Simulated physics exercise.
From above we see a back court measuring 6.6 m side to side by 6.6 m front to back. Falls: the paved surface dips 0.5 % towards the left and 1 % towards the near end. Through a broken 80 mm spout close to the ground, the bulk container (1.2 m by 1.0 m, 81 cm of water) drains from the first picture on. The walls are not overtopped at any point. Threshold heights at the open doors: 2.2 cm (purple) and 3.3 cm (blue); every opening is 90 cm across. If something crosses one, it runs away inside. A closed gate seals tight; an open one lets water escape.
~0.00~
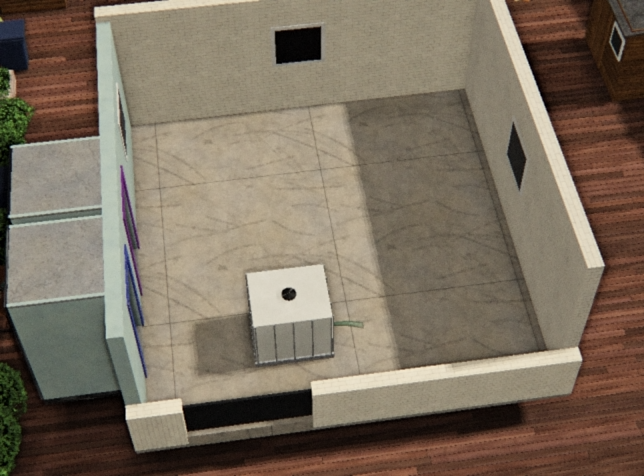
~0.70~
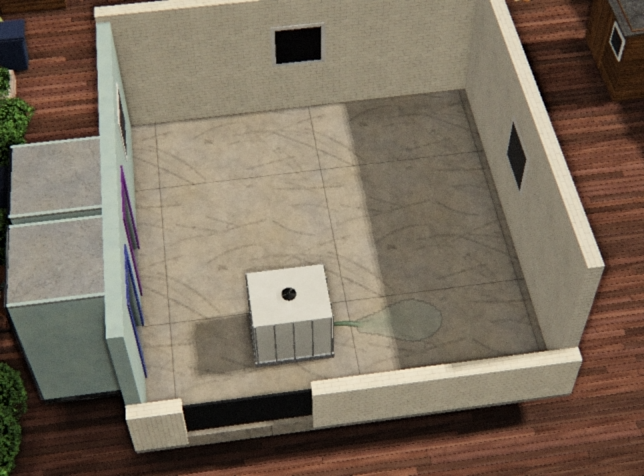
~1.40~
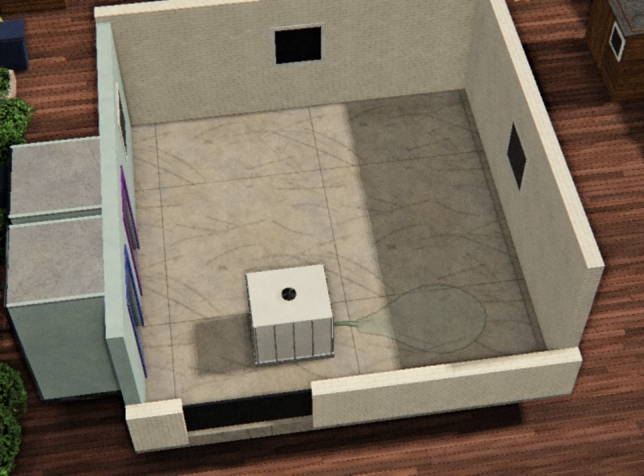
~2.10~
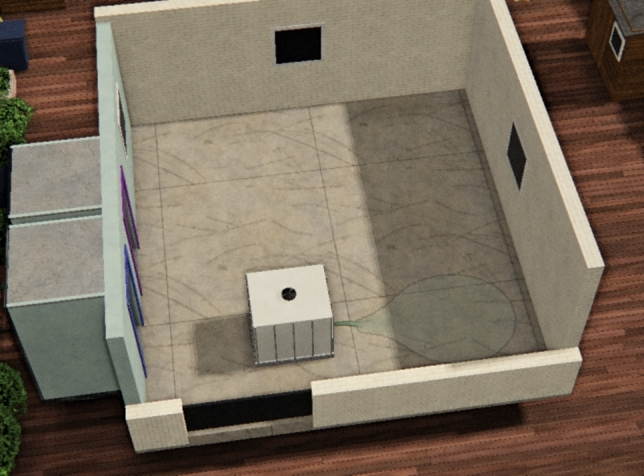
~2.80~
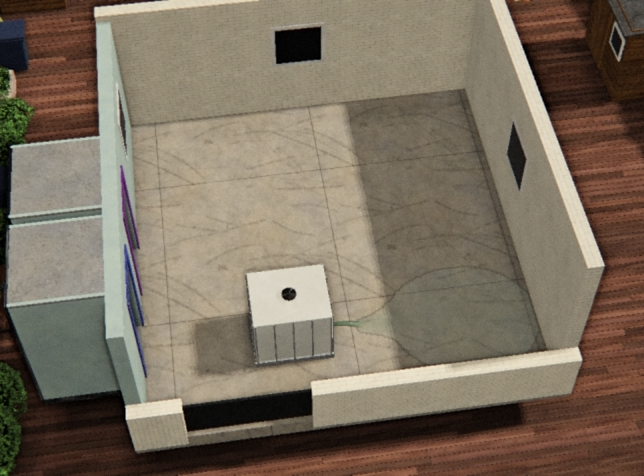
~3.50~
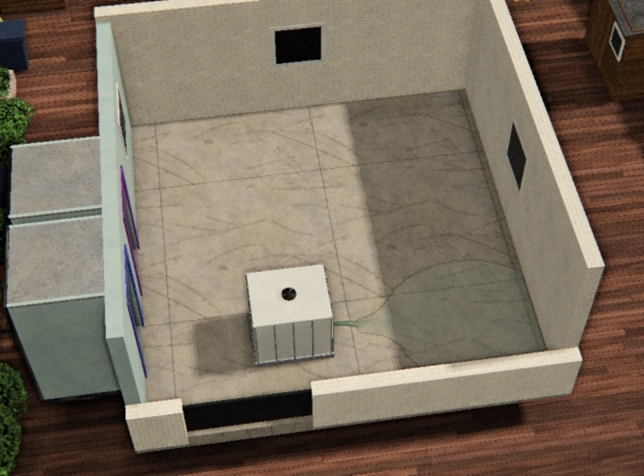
In this clip, seen from above, a thin jet emerges low on the right side of a pale box-shaped container in a walled yard, and a faint greenish sheet of water spreads rightward across the shaded paving, steadily widening.
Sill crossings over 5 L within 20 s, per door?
Purple door: Under; blue door: Under.
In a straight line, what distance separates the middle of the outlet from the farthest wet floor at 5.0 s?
Call it close to 3.8 m.
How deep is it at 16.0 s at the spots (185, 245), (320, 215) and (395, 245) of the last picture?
In that order: 0.0, 0.0 and 0.6 cm.
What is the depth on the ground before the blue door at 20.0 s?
It comes to some 1.0 cm deep at that spot.
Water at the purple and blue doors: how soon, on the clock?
Purple: Not within the 20 s; blue: 19.0 s.
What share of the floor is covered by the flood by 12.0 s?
25 %.
After 5.0 s water covers 10 % of the floor and is deepest (4 cm) near (549, 374); purple door not reached, blue door not reached.
After 8.0 s water covers 15 % of the floor and is deepest (4 cm) near (549, 374); purple door not reached, blue door not reached.
After 12.0 s water covers 25 % of the floor and is deepest (4 cm) near (538, 376); purple door not reached, blue door not reached.
After 16.0 s water covers 30 % of the floor and is deepest (4 cm) near (527, 377); purple door not reached, blue door not reached.
After 20.0 s water covers 35 % of the floor and is deepest (4 cm) near (516, 379); purple door not reached, blue door 0.92 cm at the sill, 0 L in.
